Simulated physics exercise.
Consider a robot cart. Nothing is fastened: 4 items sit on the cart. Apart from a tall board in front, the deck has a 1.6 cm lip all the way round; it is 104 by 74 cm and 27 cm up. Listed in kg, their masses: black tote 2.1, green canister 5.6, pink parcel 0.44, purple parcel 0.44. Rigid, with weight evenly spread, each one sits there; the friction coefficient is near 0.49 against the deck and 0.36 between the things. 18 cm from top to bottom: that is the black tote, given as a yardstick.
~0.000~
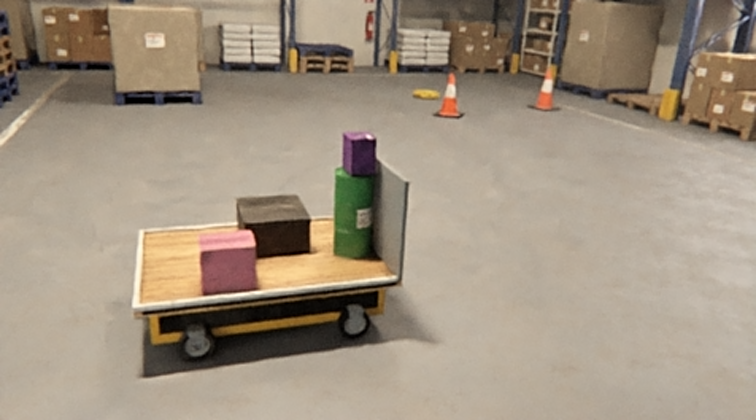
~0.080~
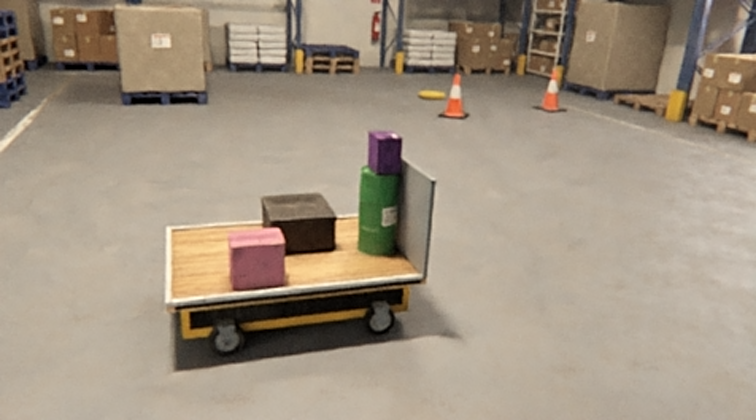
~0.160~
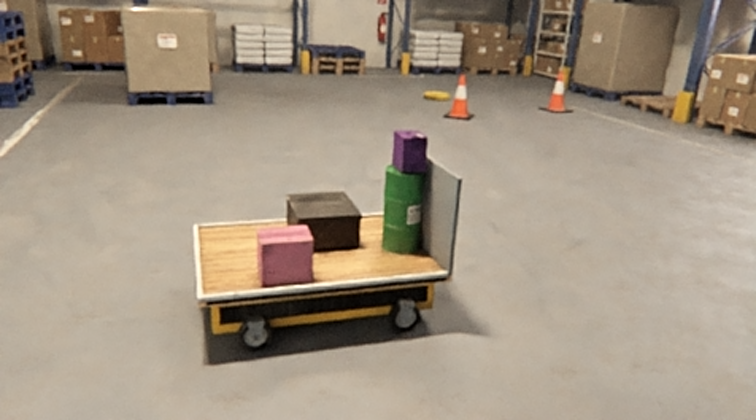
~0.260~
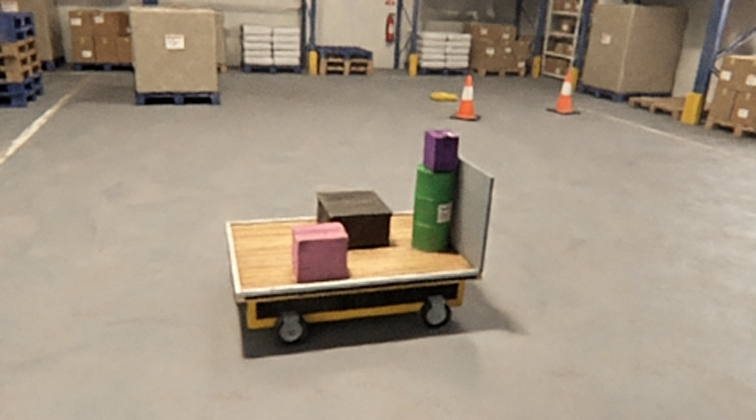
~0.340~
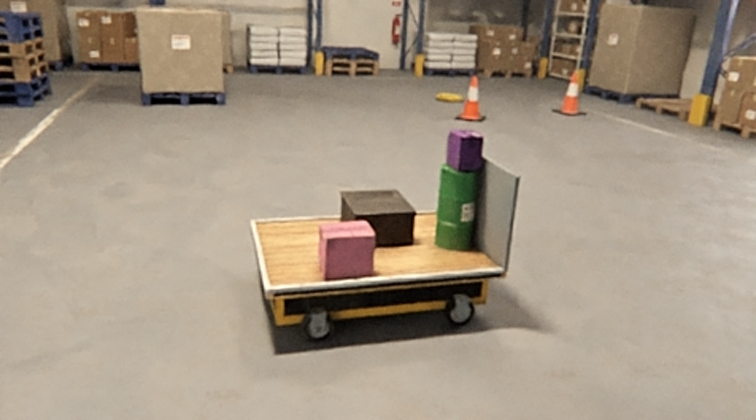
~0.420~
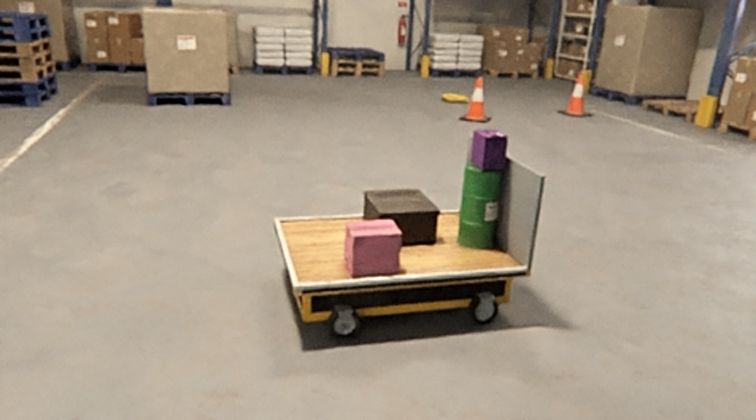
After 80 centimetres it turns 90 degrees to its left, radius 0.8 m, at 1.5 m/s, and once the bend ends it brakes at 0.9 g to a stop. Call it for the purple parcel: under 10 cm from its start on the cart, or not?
Not under.
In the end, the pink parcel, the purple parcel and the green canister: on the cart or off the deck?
Outcome: The pink parcel remains on its support; the purple parcel departs its support; the green canister departs its support.
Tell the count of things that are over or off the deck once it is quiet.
I count 2.
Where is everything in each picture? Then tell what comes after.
In the first picture, cart has run 0 cm; purple parcel (359, 153); black tote (273, 224).
In the second picture, cart has run 12 cm; pink parcel (256, 259); black tote (298, 222).
In the third picture, cart has run 24 cm; green canister (402, 209); pink parcel (285, 256).
In the fourth picture, cart has run 39 cm; black tote (353, 218); green canister (432, 207).
In the fifth picture, cart has run 51 cm; pink parcel (346, 250); black tote (376, 217).
In the sixth picture, cart has run 63 cm; purple parcel (489, 150); green canister (479, 206).
Around 1.02 s, cart has run 153 cm, turned 42°; purple parcel now off the deck; green canister on its side.
Around 1.32 s, cart has run 198 cm, turned 74°; green canister now off the deck.
Finally (2.2 s), off the deck, green canister and purple parcel; not toppled but over 10 cm from the start, black tote and pink parcel. In the last view, purple parcel near (642, 249).
